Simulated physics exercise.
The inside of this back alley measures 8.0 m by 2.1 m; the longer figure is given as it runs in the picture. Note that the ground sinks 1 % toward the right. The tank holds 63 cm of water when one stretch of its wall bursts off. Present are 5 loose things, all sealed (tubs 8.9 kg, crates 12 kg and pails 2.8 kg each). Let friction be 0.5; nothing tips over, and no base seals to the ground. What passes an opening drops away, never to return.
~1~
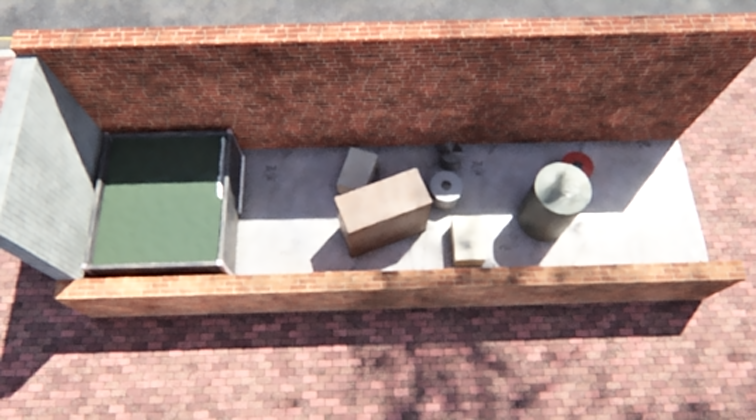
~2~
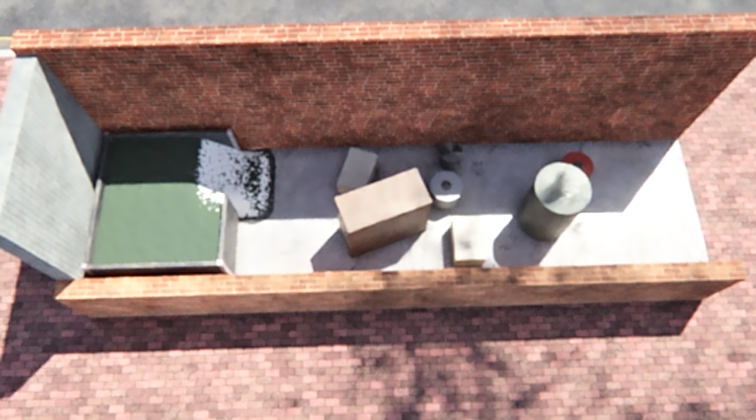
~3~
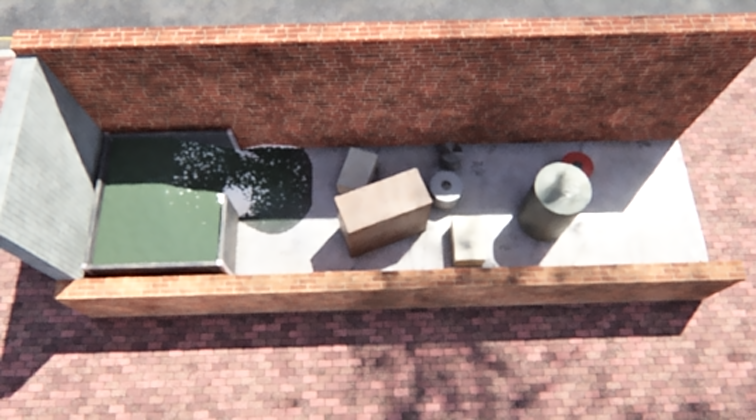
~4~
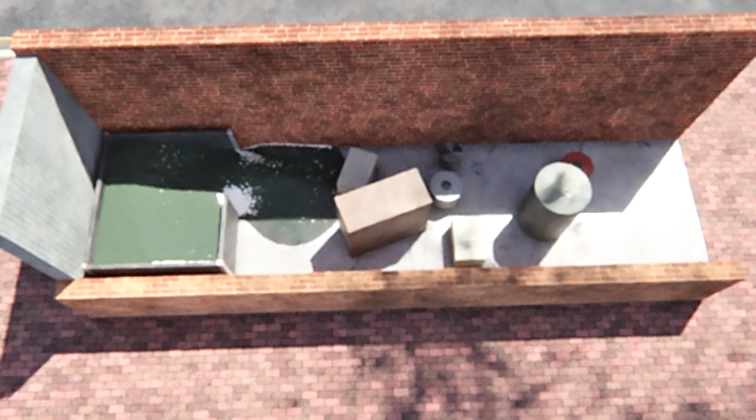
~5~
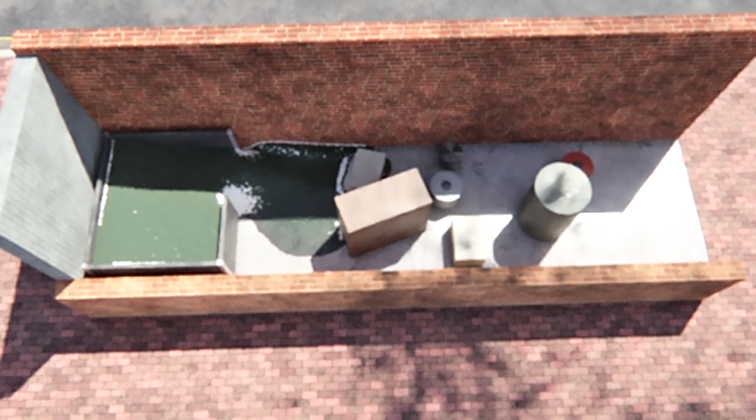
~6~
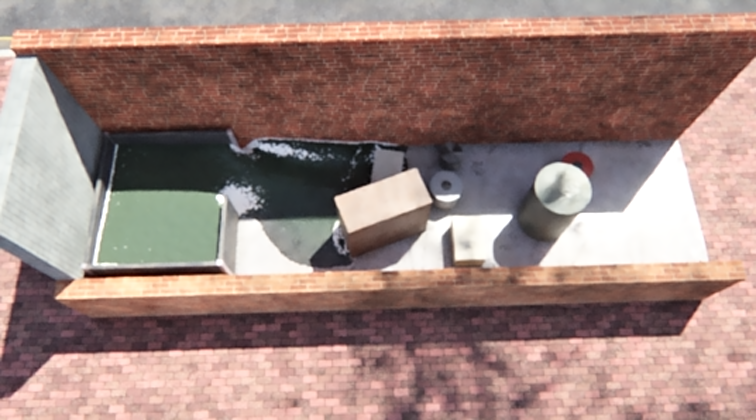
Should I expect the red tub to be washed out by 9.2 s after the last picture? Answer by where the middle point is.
As for the red tub, it exits.
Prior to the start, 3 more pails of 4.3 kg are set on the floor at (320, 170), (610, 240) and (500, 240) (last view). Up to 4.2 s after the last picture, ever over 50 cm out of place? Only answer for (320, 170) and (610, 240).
In order: Greater and smaller.
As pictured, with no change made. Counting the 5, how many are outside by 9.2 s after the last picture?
The number is 3.
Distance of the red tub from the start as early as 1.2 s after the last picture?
Roughly 50 cm.
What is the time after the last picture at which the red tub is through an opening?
2.0 s.
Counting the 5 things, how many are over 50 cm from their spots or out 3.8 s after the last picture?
At that moment it comes to 4.
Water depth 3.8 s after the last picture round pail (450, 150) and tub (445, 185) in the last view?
Depth approx. 4 cm / 9 cm.
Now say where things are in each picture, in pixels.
The red tub at (577, 166) rests on the ground; water covers 2.8 m2; 0 of 5 have shifted, in the first picture.
The red tub at (577, 166), on the bottom; 3.3 m2 under water; 0 of 5 have shifted, in the second picture.
The red tub at (577, 166), on the bottom; water covers 4.0 m2; 0 of 5 have shifted, in the third picture.
The red tub at (577, 166) rests on the ground; water covers 4.8 m2; 0 of 5 have shifted, in the fourth picture.
The red tub at (577, 166) rests on the ground; water covers 5.3 m2; 1 of 5 have shifted, in the fifth picture.
The red tub at (577, 166) rests on the ground; 5.8 m2 under water; 1 of 5 have shifted, in the sixth picture.
Then, 1.2 s after the last picture the red tub is near (612, 174), 0.5 m from its start, aground; 0 of 5 are out; 3 afloat.
Then, 3.8 s after the last picture the red tub has gone out; 2 of 5 are out; 3 afloat.
Then, 6.2 s after the last picture the red tub has gone out; 3 of 5 are out; 1 afloat.
Then, 9.2 s after the last picture the red tub has gone out; 3 of 5 are out; 1 afloat.
